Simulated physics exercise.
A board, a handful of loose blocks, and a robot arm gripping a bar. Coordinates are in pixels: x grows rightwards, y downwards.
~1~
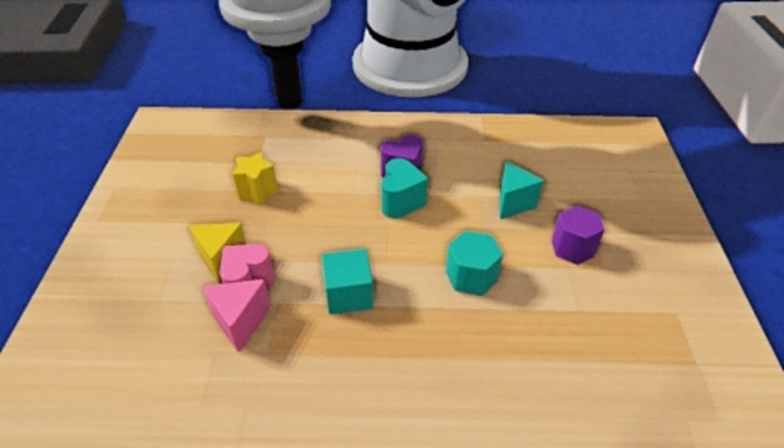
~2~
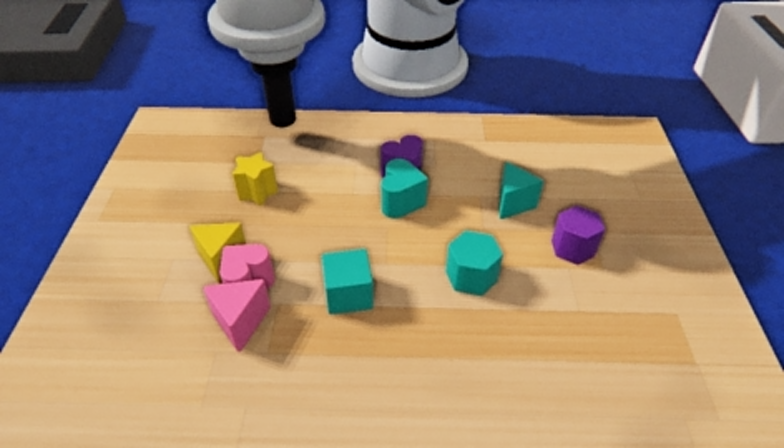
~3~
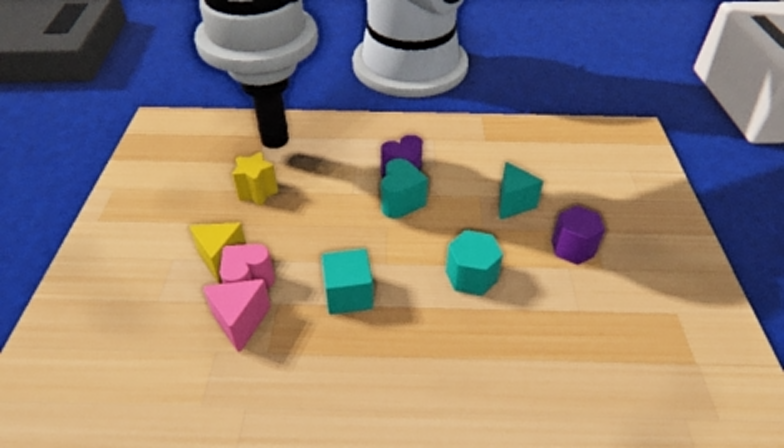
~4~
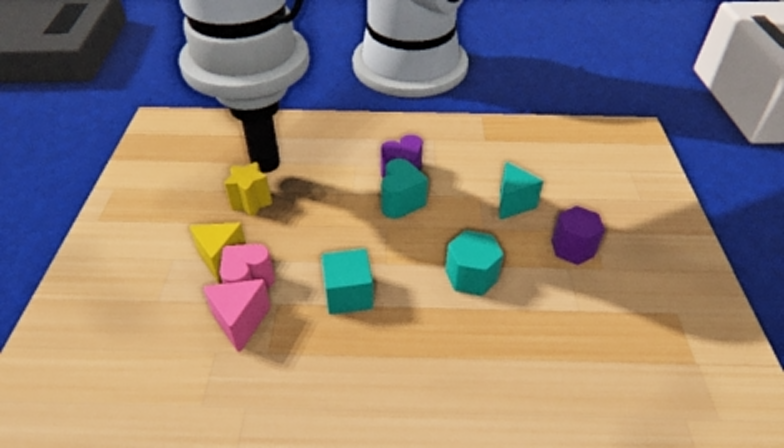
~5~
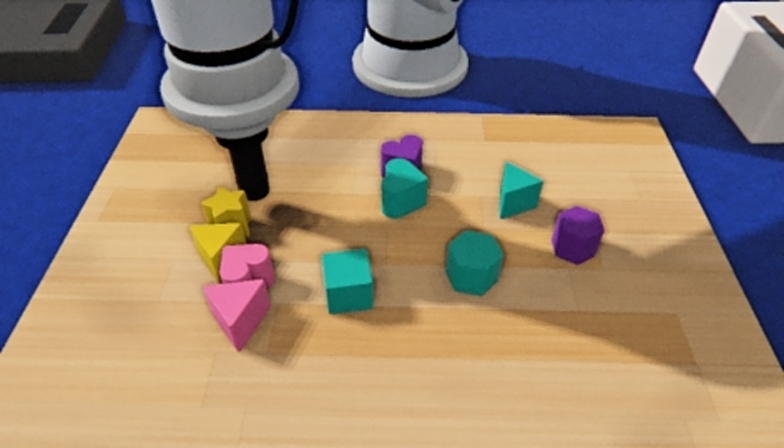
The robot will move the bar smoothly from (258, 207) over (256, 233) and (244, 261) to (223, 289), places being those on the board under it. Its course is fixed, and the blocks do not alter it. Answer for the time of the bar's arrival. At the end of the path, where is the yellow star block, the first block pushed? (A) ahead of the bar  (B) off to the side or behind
(B)
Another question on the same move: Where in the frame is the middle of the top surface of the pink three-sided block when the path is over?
At (238, 323).
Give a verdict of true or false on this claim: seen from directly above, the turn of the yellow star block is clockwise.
That is true.
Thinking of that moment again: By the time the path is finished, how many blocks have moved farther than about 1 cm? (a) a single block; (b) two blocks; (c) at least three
My answer is option c.
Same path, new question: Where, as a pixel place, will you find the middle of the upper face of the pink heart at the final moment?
Its top face will be centred at roughly (237, 284).
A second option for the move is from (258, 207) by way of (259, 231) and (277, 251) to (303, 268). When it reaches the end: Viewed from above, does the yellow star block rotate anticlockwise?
I expect not.
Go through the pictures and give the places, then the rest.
In the first picture, bar's lower end (290, 103); yellow three-sided block (214, 235); yellow star block (252, 165); pink three-sided block (233, 297); pink heart (241, 259).
In the second picture, bar (283, 121); blocks still.
In the third picture, bar (275, 141); blocks still.
In the fourth picture, bar (266, 165); yellow star block (245, 175).
In the fifth picture, bar (255, 192); yellow three-sided block (214, 235); yellow star block (225, 200); pink three-sided block (233, 297); pink heart (241, 259).
The first path, step by step. One third of the way, bar (252, 219); yellow three-sided block (209, 241); yellow star block (216, 212), turned 60° clockwise.
Two thirds of the way, bar (240, 246); yellow three-sided block (195, 250), turned 25° clockwise; yellow star block (211, 218), turned 100° clockwise.
At the end, bar (218, 275); yellow three-sided block (179, 261), turned 85° clockwise; yellow star block (211, 218), turned 100° clockwise; pink three-sided block (238, 323), turned 15° clockwise; pink heart (237, 284), turned 40° anticlockwise.
